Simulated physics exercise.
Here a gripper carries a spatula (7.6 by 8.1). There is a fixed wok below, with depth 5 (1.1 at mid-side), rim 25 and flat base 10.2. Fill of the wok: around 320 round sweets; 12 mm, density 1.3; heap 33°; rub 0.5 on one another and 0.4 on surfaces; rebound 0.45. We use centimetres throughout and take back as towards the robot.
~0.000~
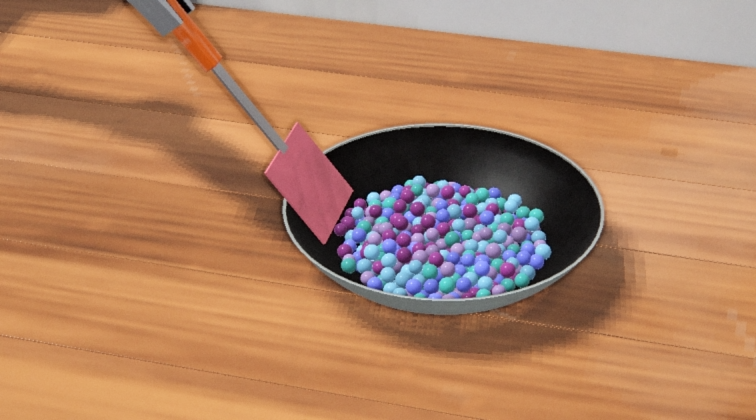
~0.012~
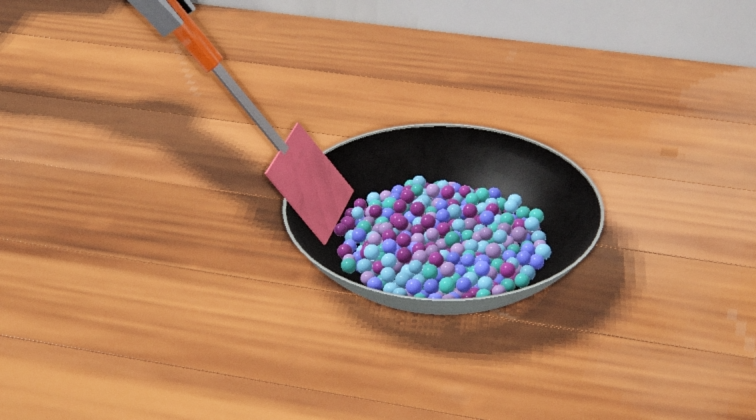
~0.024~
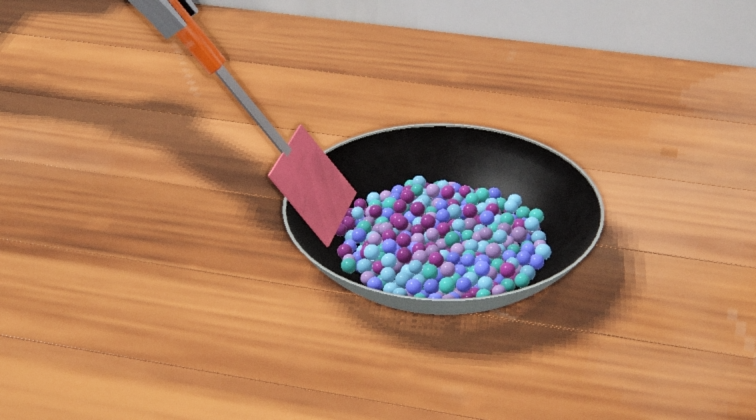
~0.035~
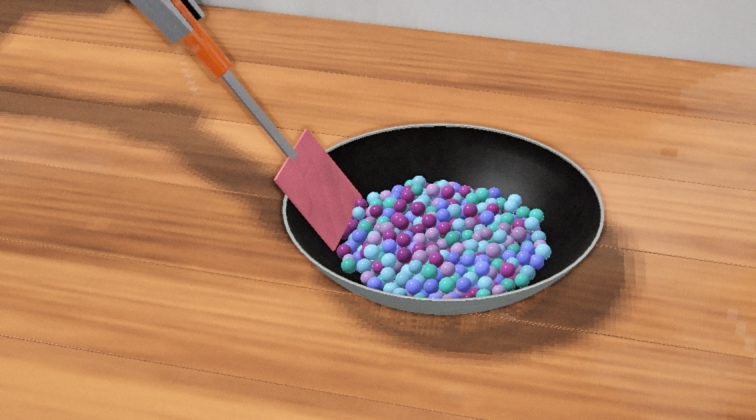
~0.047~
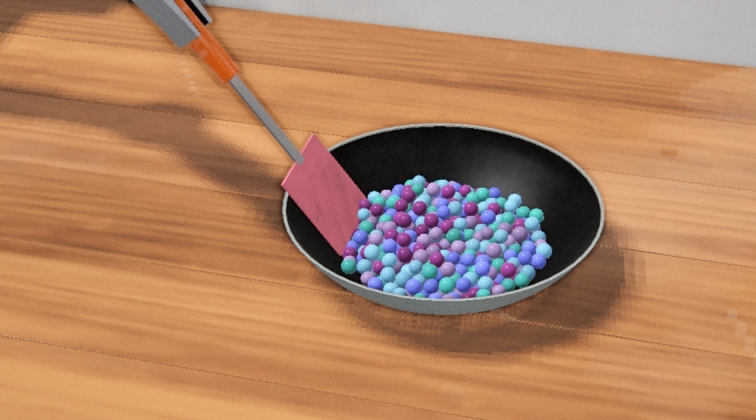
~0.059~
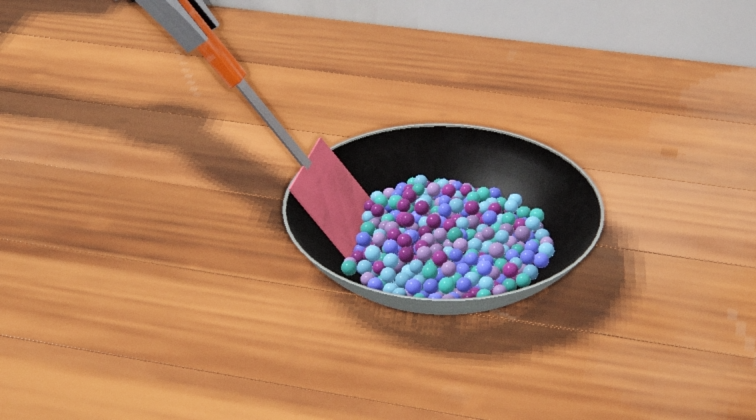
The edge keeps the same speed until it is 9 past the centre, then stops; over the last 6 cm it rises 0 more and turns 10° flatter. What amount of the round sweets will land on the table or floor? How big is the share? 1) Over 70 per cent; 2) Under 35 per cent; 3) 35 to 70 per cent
Answer: 2.
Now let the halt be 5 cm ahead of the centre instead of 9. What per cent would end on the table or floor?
Estimate: Approx. 0 %.
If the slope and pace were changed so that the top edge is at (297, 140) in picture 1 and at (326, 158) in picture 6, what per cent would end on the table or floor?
About 35 per cent.
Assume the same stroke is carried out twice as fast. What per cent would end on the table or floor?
Estimated result: Some 45 %.
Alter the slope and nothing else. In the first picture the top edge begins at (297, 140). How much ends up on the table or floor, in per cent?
Around 25 percent ends up on the table or floor.
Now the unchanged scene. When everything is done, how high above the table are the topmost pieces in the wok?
It reaches about 6.5 cm.
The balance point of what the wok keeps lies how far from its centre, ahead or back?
What stays is shifted forward by around 4.5 cm.
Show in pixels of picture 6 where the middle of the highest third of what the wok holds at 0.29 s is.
It is centred at roughly (548, 232).
By 0.18 s, sloping 52°, highest piece 5 above the table; 319 in the wok.
By 0.29 s, sloping 49°, highest piece 7 above the table; 319 in the wok.
By 0.55 s, sloping 42°, highest piece 7 above the table; 249 in the wok, 67 on the table or floor, 3 on the blade or in flight.
By 1.60 s, sloping 42°, highest piece 7 above the table; 249 in the wok, 70 on the table or floor.
Final count, 249 in the wok, 70 on the table or floor. That is 22 % on the table or floor.
